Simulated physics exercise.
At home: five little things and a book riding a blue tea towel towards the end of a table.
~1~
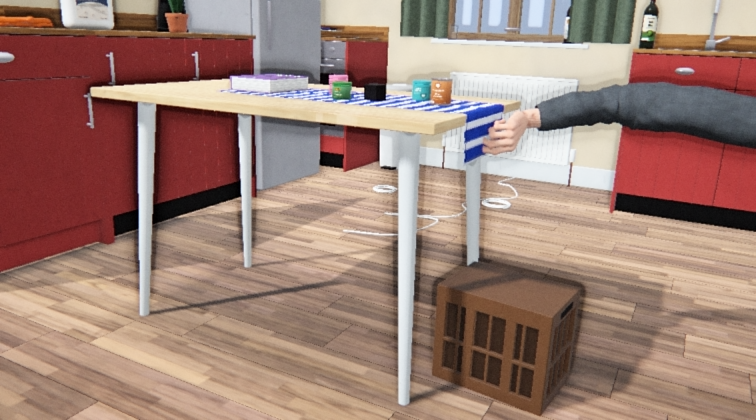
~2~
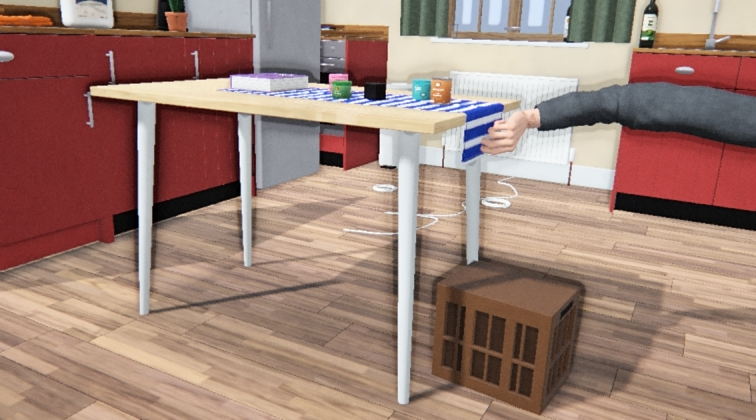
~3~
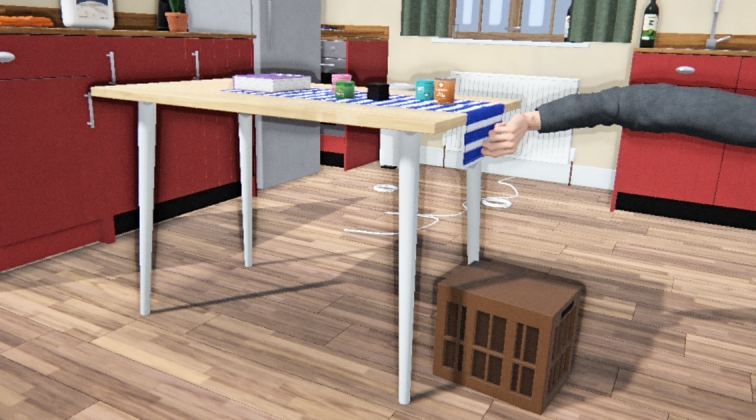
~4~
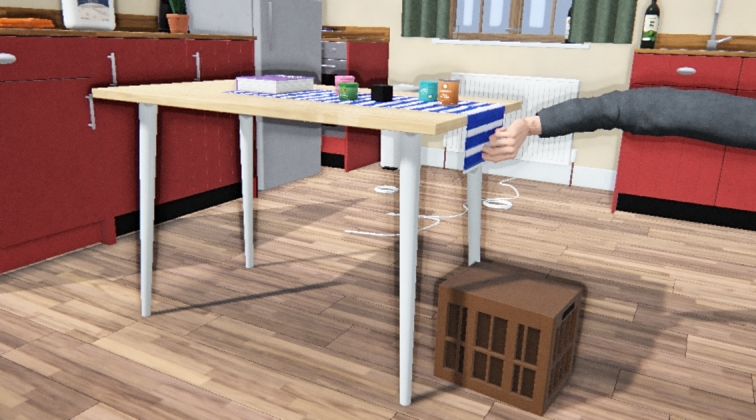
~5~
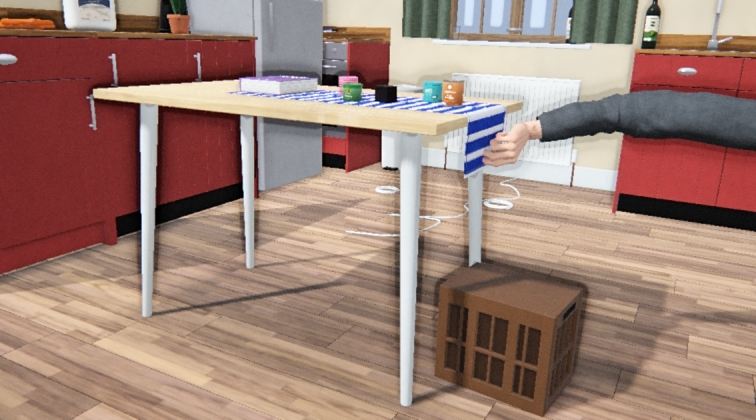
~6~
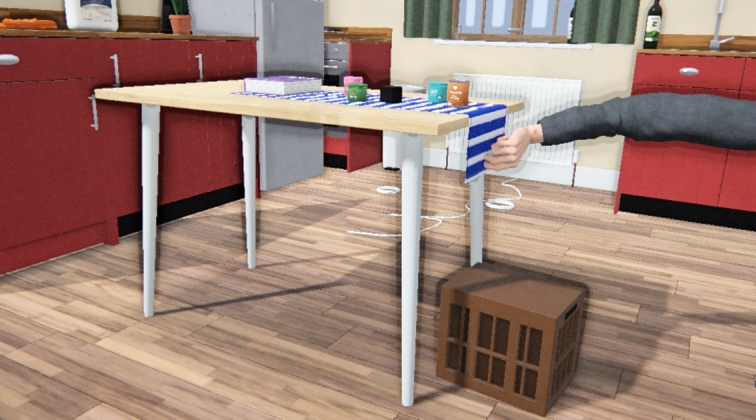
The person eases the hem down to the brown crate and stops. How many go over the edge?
The table loses three.
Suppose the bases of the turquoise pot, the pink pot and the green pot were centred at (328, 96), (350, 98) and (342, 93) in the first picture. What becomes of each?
The turquoise pot keeps its place on top; the pink pot keeps its place on top; the green pot does not fall.
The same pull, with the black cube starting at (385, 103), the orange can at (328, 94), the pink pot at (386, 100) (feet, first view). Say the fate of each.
The black cube drops off, the orange can keeps its place on top, the pink pot tumbles off.
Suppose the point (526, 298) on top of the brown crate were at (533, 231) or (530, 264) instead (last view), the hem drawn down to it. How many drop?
Over the edge go 1 and 2.
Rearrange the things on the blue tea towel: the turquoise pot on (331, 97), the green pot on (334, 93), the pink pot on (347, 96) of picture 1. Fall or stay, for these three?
The turquoise pot keeps its place on top, the green pot remains up, the pink pot stays on.
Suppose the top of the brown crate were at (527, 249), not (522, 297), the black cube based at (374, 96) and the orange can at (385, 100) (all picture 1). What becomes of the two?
The black cube does not fall, the orange can keeps its place on top.
A little later, hem near (484, 199); all still up.
Next, hem near (482, 241); orange can and turquoise pot gone.
Later still, hem on the crate; orange can, turquoise pot and black cube gone.
When it is over, hem on the crate; orange can, turquoise pot and black cube gone. The count of fallen things is three.
